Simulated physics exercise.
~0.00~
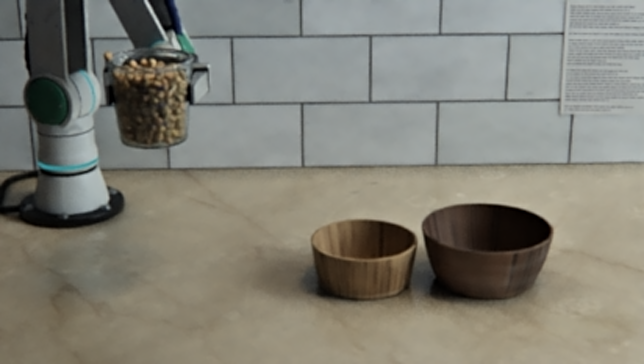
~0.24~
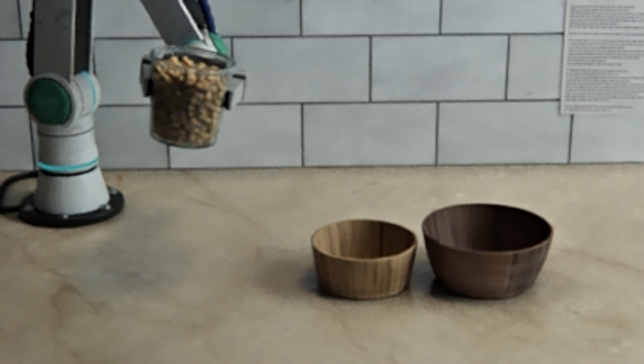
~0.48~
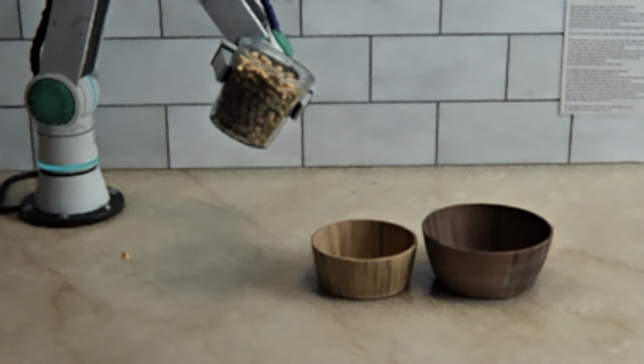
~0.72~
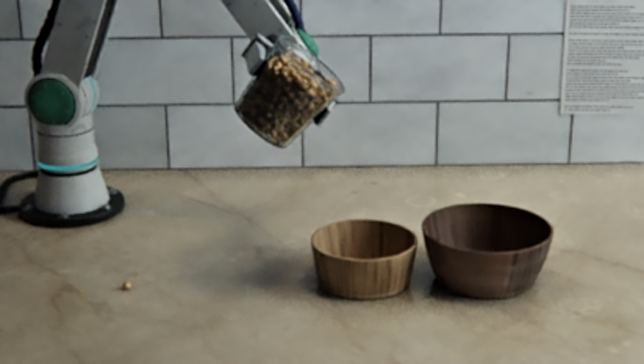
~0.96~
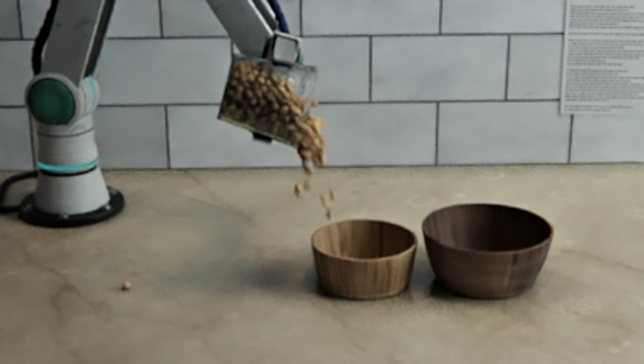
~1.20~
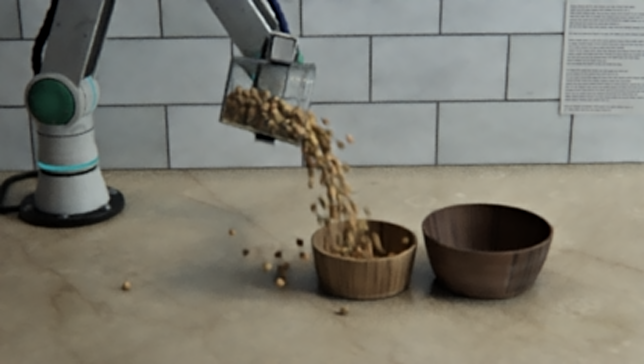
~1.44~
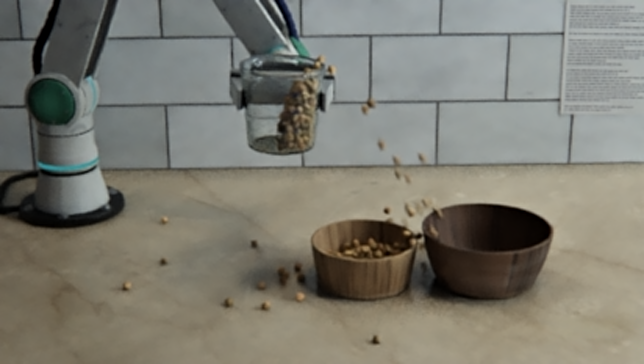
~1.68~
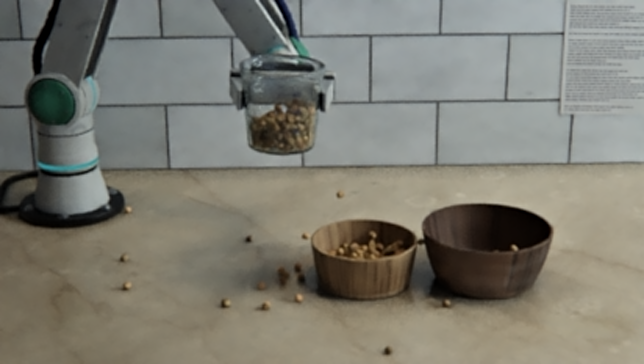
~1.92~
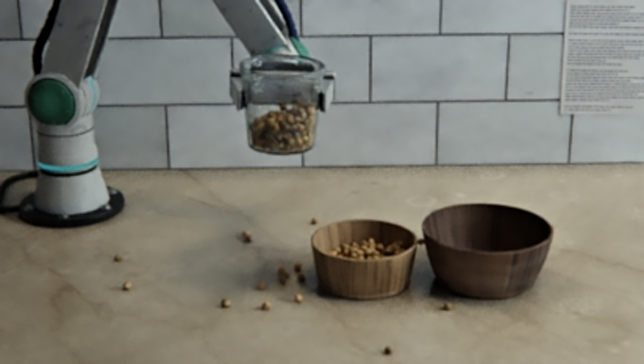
A robot arm tips chickpeas into the left bowl, spilling some, then rights its partly full cup.
